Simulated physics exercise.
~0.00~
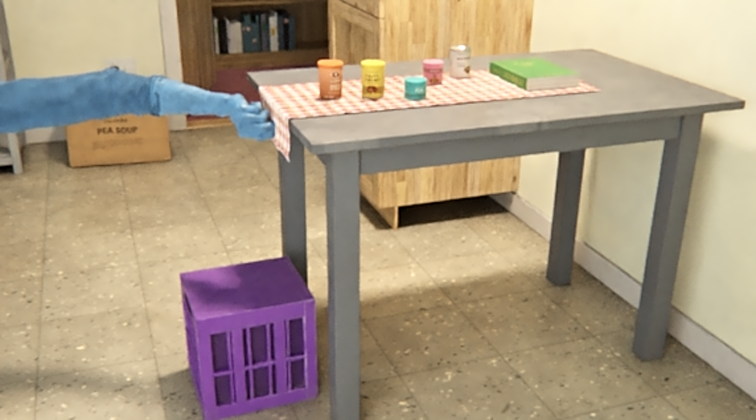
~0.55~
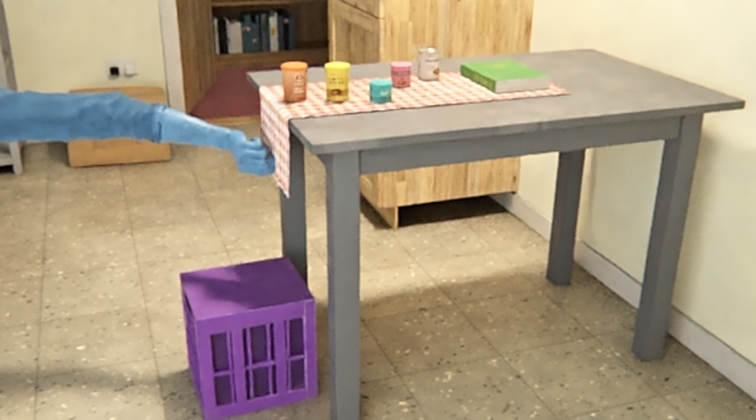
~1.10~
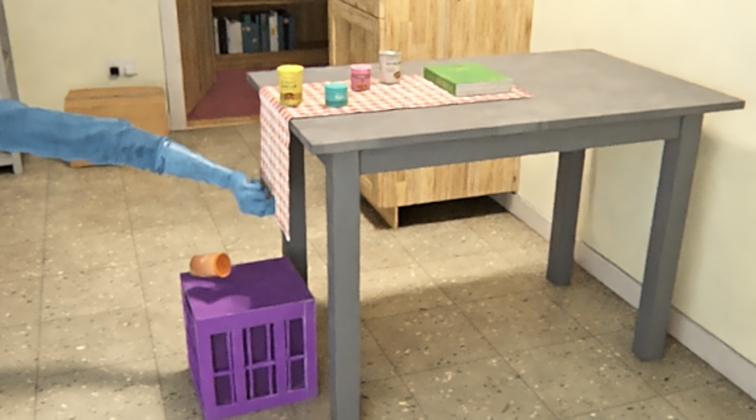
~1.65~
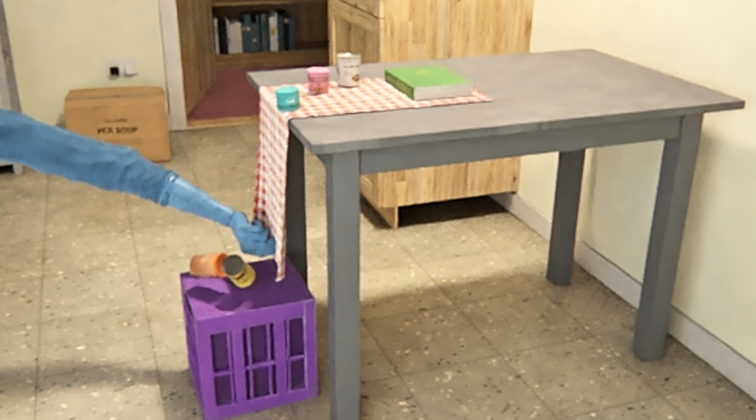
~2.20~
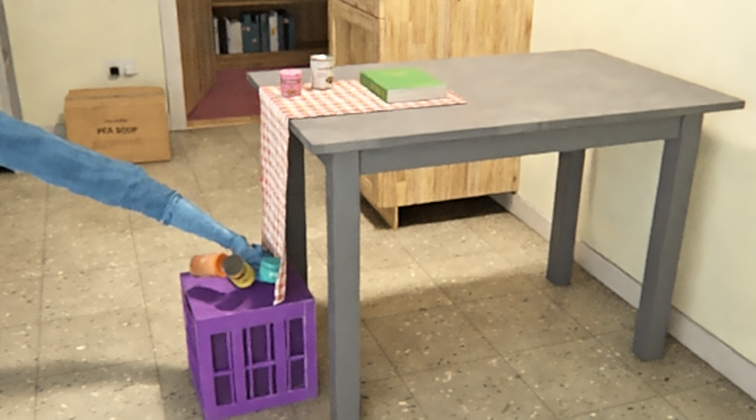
In a room with a speckled tile floor, seen from slightly above, a gray table stands with a purple crate on the floor below its left end. A red checked cloth on the table holds an orange can, a yellow can, a turquoise pot, a pink pot, a pale can and a green book. A blue-sleeved arm on the left pulls the cloth's end steadily downward. The orange can drops onto the crate, then the yellow one, then the turquoise pot. Finally the hem hangs at the crate, with the three fallen things on top and the pink pot, pale can and book still on the table.
